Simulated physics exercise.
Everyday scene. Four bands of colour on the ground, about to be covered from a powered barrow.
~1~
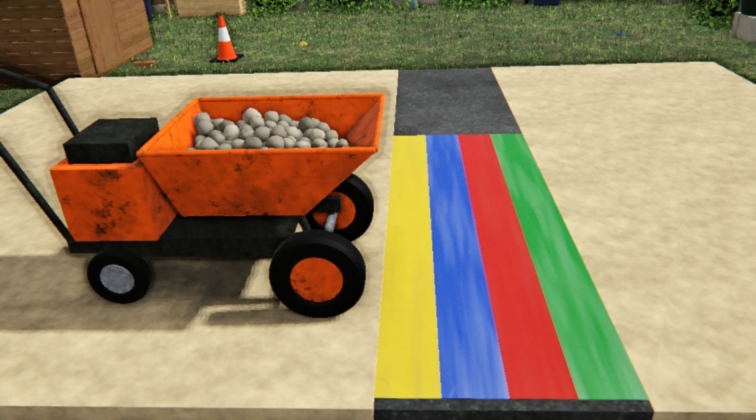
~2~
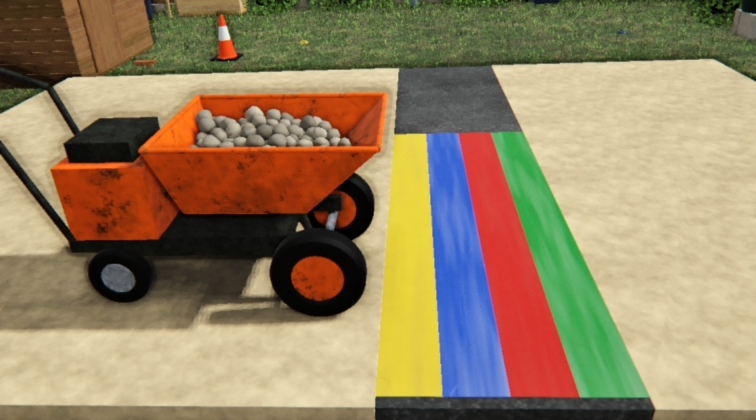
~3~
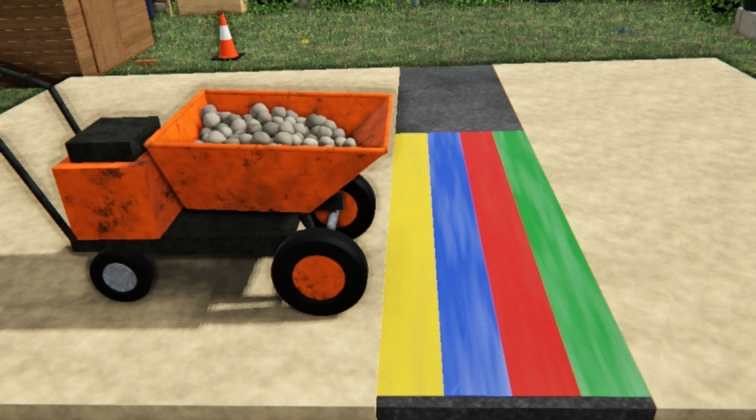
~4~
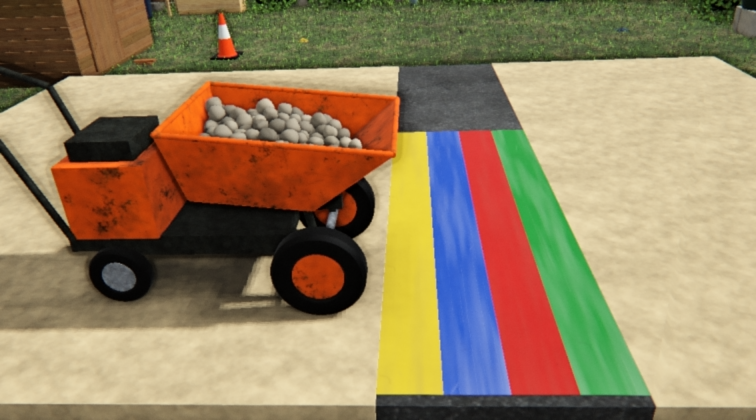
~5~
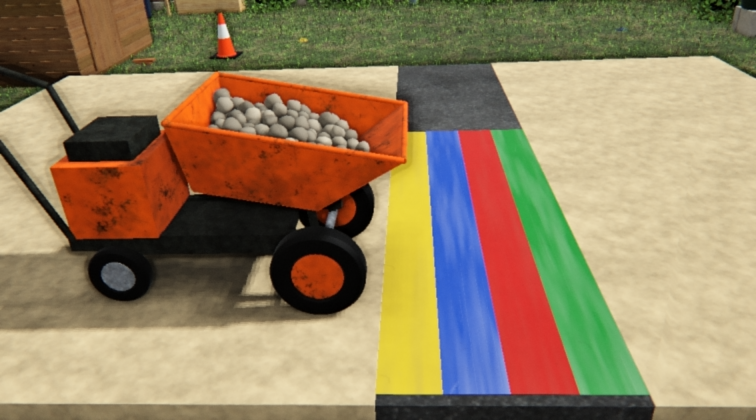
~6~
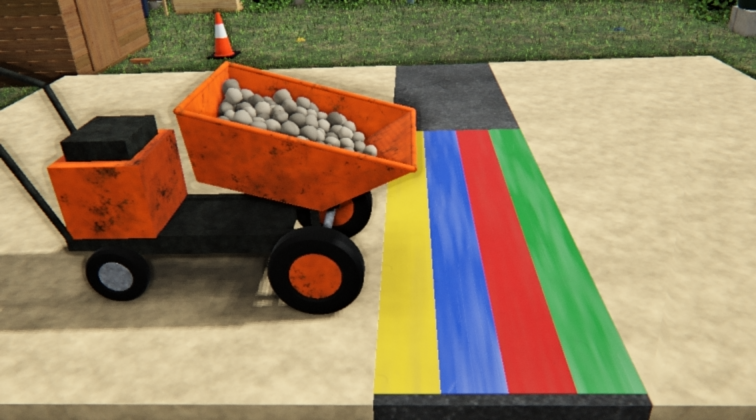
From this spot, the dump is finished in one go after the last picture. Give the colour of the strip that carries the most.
It is red.
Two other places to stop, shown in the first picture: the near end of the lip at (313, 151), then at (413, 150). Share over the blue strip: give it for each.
Roughly 40 per cent at the first spot and 0 per cent at the second.
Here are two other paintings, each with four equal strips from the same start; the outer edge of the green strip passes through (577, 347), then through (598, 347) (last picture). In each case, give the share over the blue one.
The first gives 0 %, the second 0 %.
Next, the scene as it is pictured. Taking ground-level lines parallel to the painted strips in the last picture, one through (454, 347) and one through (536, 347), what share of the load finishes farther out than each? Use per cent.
I'd say some 70 in a hundred, and after that 40 in a hundred.
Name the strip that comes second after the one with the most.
The answer is green.
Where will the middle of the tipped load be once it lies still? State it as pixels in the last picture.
Last view, centre at rest - approx. (522, 264).
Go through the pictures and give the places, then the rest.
The first picture shows lip of the skip near (375, 150), level; top of the load near (254, 142), river pebbles; yellow strip near (408, 346); blue strip near (469, 347); red strip near (530, 347); green strip near (593, 347).
The second picture shows lip of the skip near (378, 150), level; top of the load near (249, 130).
The third picture shows lip of the skip near (385, 151), tipped barely; top of the load near (254, 126).
The fourth picture shows lip of the skip near (393, 155), tipped a little; top of the load near (246, 133).
The fifth picture shows lip of the skip near (404, 161), tipped a little; top of the load near (253, 116).
The sixth picture shows lip of the skip near (414, 170), tipped clearly; top of the load near (247, 114); yellow strip near (407, 342); blue strip near (468, 342); red strip near (529, 342); green strip near (591, 341).
Shortly afterwards, skip tipped steeply; the whole lot in the skip.
Next, skip tipped right over; near two thirds in the skip; a little over the blue strip; near a quarter over the red strip; only a few over the green strip.
Some moments later, skip tipped right over; near a third in the skip; a little over the blue strip; near a third over the red strip; near a quarter over the green strip; a little off the paint.
In the end, skip tipped right over; near a third in the skip; none at all over the yellow strip; a little over the blue strip; near a third over the red strip; near a quarter over the green strip; a little off the paint.
